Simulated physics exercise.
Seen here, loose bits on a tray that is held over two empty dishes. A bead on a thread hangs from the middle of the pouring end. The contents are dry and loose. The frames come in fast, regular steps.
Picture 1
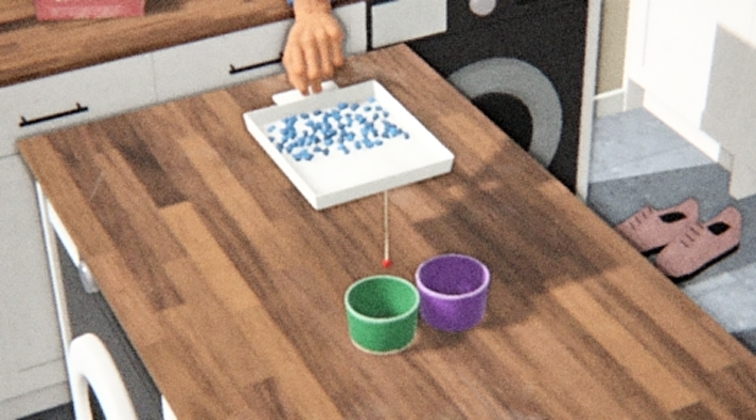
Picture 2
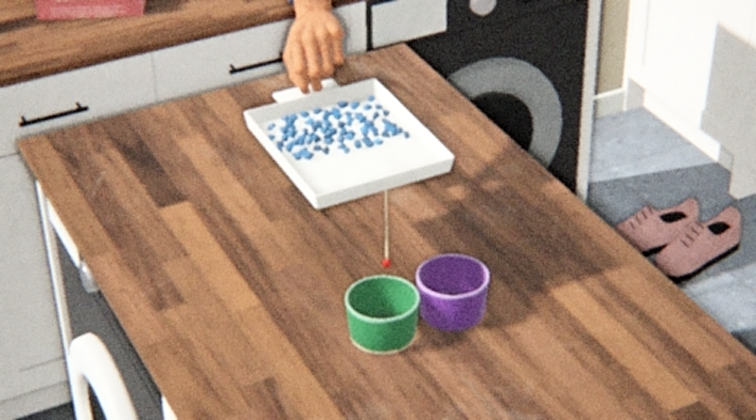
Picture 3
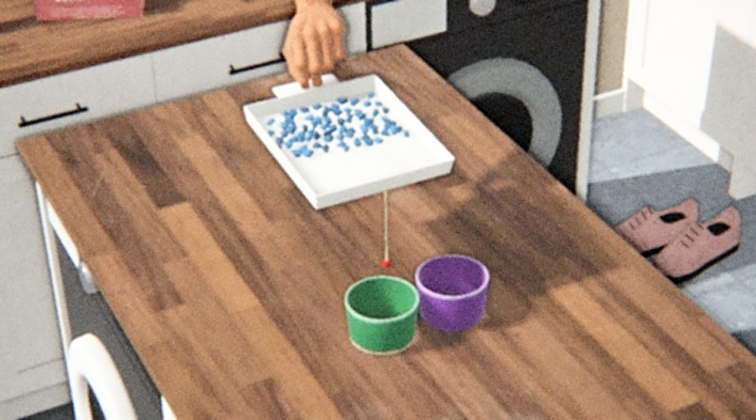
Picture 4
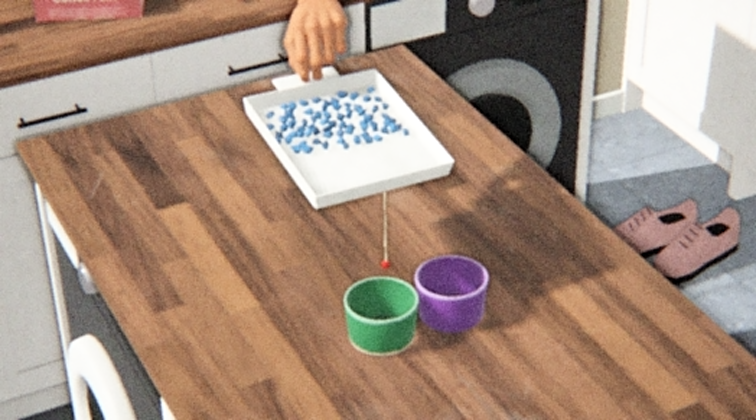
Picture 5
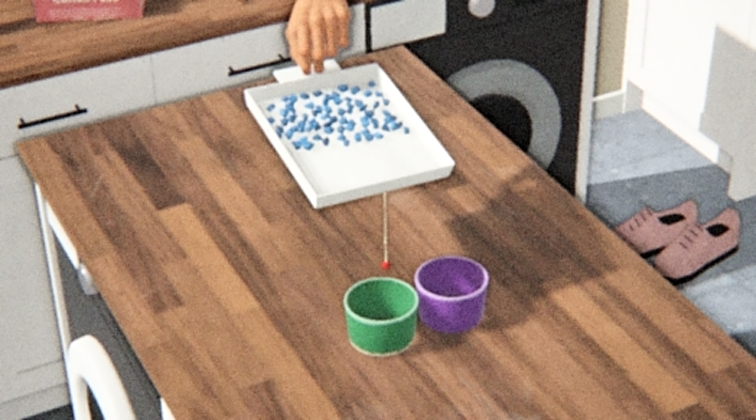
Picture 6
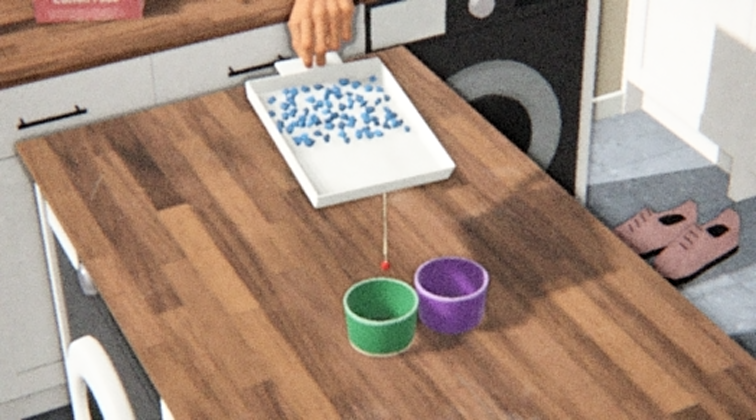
A hand slowly raised the back of a white tray scattered with small blue stones, tilting it slightly toward the right corner, while the green and purple dishes in front stayed still and empty.
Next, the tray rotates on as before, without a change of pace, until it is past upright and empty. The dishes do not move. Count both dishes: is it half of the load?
Caught overall: The larger part.
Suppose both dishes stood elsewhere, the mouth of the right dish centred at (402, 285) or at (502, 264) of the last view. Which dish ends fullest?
At the first place the right-hand dish, at the second the left-hand dish.
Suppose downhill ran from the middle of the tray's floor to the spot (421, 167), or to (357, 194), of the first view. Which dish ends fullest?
First the right dish, then the dish on the left.
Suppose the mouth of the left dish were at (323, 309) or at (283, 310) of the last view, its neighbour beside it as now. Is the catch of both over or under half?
At the first place less than half, at the second below a half.
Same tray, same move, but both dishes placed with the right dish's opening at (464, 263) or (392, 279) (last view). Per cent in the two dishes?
First some 90, then 20 per cent.
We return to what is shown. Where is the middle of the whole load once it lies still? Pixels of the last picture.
Close to (453, 306).
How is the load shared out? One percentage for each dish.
The left dish has 10 per cent, the right dish has 80.
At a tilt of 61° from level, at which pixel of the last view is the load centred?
Near (418, 168).
Soon, tray tipped steeply; nearly all on the tray; a small part in the air.
A while on, tray tipped past a quarter turn; about a third on the tray; about a third in the right dish; a stray few outside both; about a quarter in the air.
Towards the end, tray tipped past a quarter turn; a small part in the left dish; most in the right dish; a small part outside both.
Finally, tray tipped past a quarter turn; a small part in the left dish; most in the right dish; a small part outside both.
